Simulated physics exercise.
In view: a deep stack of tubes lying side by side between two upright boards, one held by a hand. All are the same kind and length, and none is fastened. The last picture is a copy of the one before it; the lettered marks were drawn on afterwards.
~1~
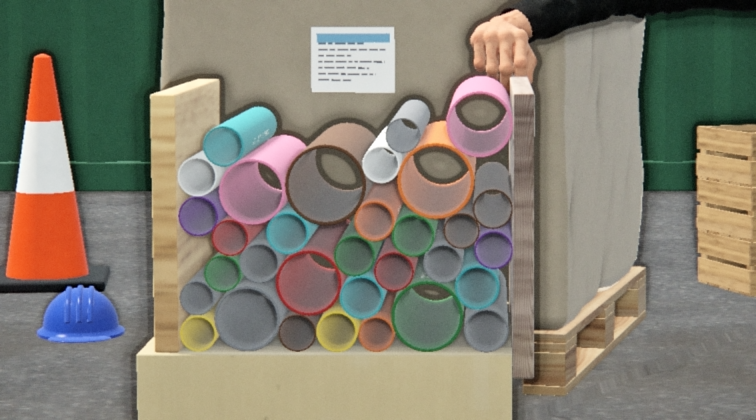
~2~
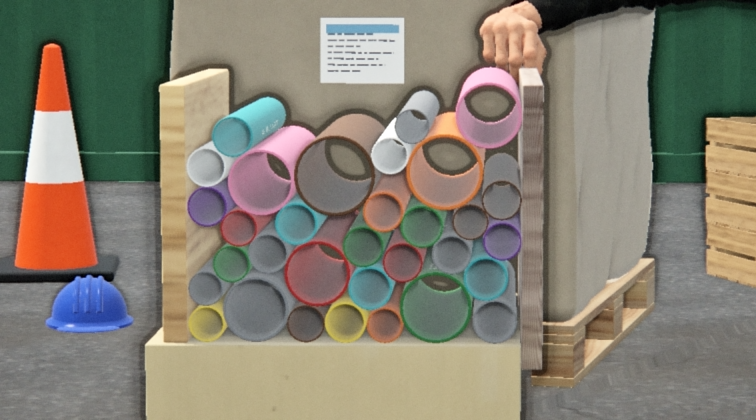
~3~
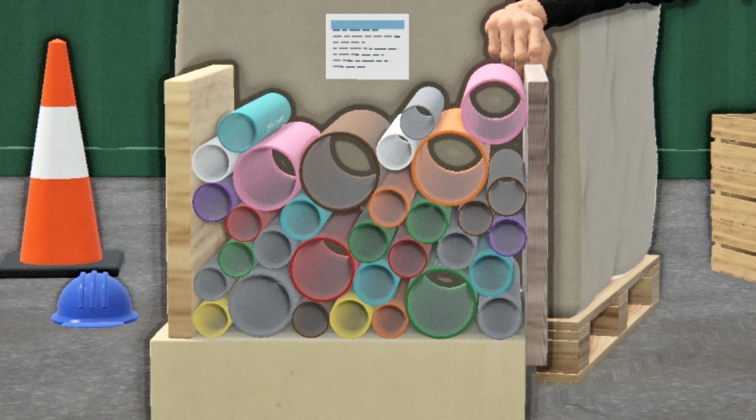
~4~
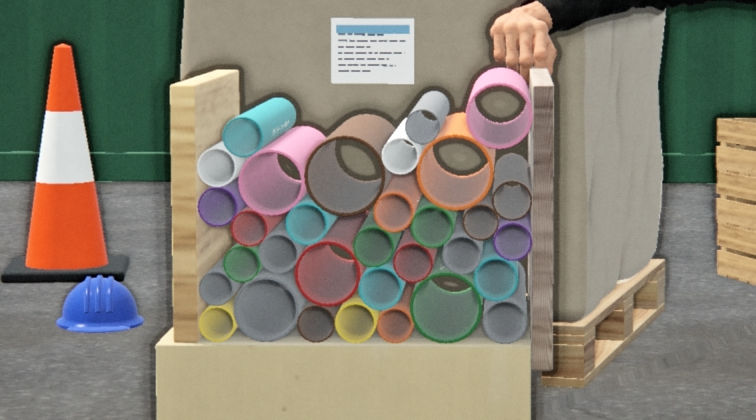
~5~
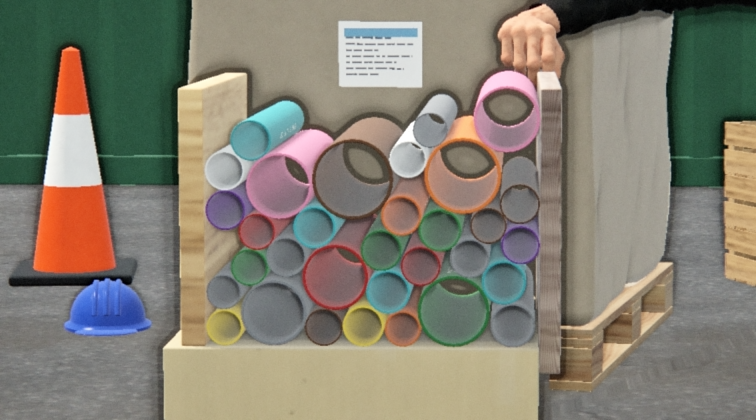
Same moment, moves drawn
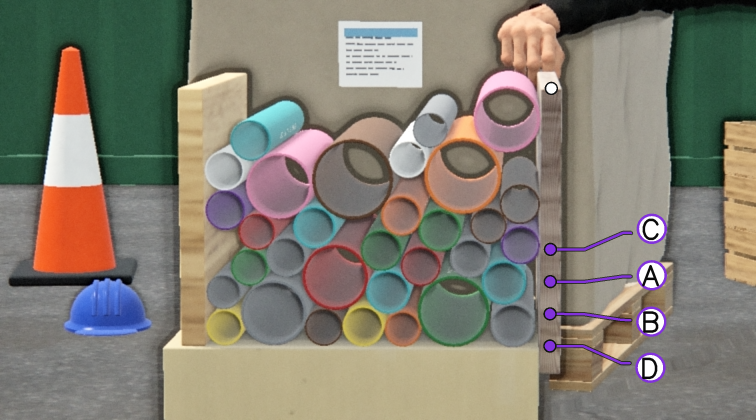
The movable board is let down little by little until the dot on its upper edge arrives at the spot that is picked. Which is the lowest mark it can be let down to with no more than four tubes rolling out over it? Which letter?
Mark C is as low as it can go.
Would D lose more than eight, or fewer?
It loses more than eight.
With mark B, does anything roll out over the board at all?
Yes.
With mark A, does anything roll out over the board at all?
Yes.
On the marked copy, A at (550, 282); B at (550, 314); C at (551, 250); D at (550, 346); the white dot at (552, 88).
Following C. Soon after the start, top of the board (540, 160).
Later, top of the board (540, 244).
In the end, top of the board (540, 248), two out over the board.
As for the rest, A more than four out over the board; B more than four out over the board; D more than four out over the board.
